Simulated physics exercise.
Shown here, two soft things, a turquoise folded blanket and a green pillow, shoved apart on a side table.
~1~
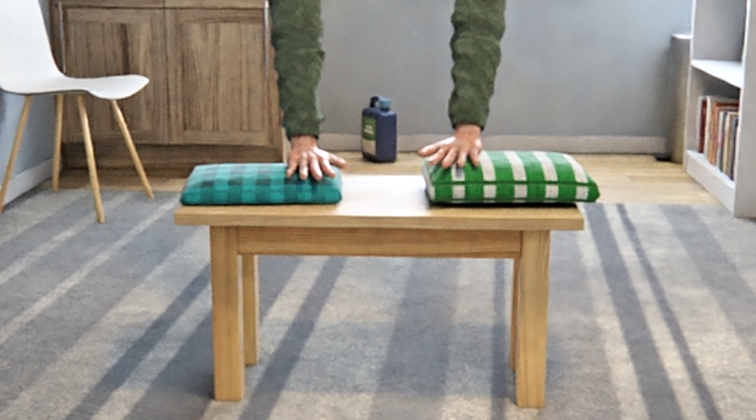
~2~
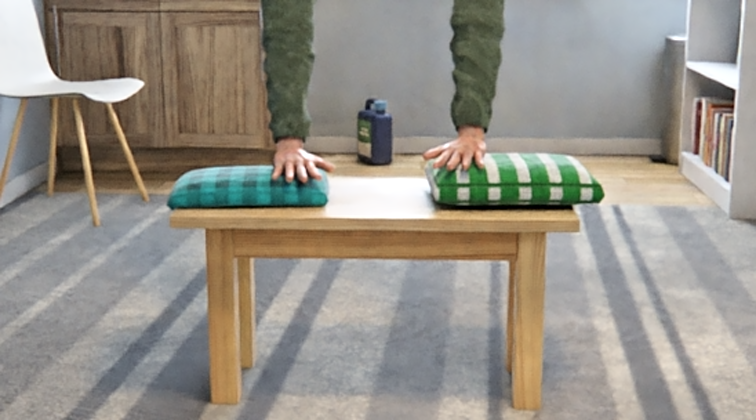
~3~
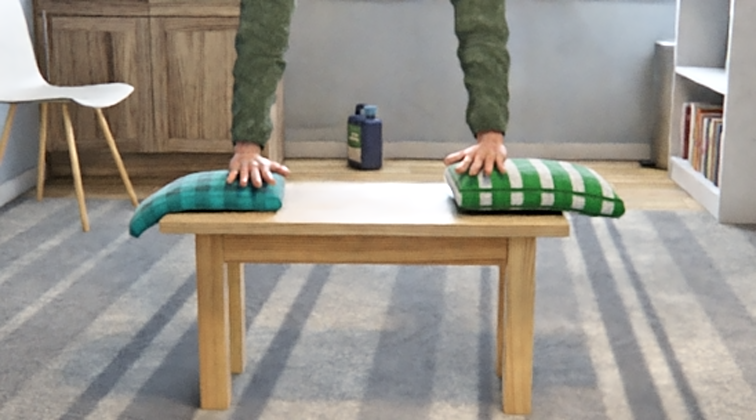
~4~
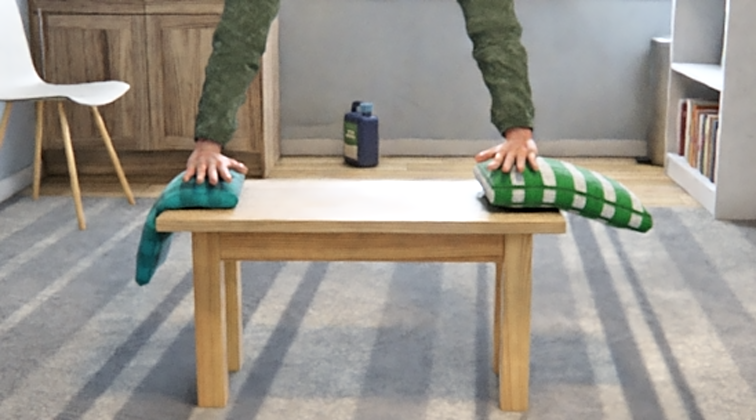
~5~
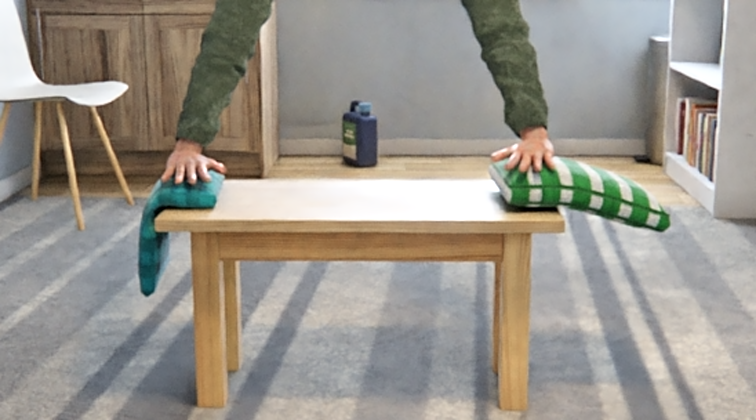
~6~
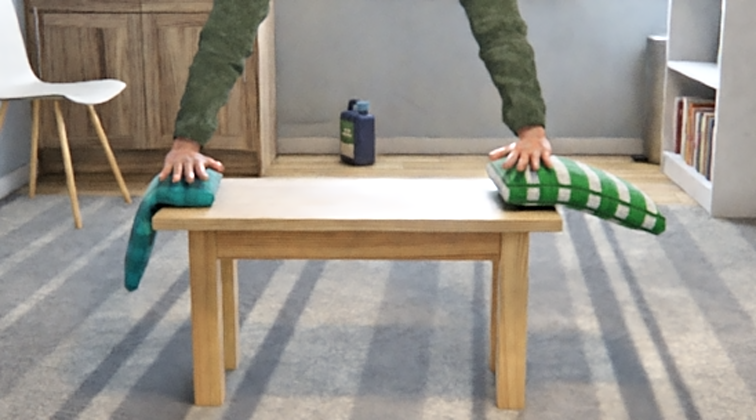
A turquoise checked cloth bundle and a green checked pillow were pushed apart by two hands across a wooden table, sliding over opposite ends, where the turquoise one drooped steeply and the green one sagged less.
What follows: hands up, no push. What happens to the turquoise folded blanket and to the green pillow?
As it turns out, the turquoise folded blanket slumps off the end; the green pillow tips over and falls.
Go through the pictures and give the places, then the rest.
In the first picture, folded blanket tip (187, 192); pillow tip (589, 187).
In the second picture, folded blanket tip (174, 195); pillow tip (593, 188).
In the third picture, folded blanket tip (135, 223); pillow tip (613, 203).
In the fourth picture, folded blanket tip (146, 276); pillow tip (639, 218).
In the fifth picture, folded blanket tip (152, 284); pillow tip (656, 217).
In the sixth picture, folded blanket tip (134, 279), well over half past the edge; pillow tip (652, 220), well over half past the edge.
Then, 0.40 s later than the last view, folded blanket on the floor near (152, 328); pillow falling near (595, 282).
Then, 0.68 s later than the last view, folded blanket on the floor near (138, 373); pillow on the floor near (659, 343).
Finally, folded blanket on the floor near (138, 374); pillow on the floor near (668, 360). The turquoise folded blanket tips over and falls and the green pillow goes down.
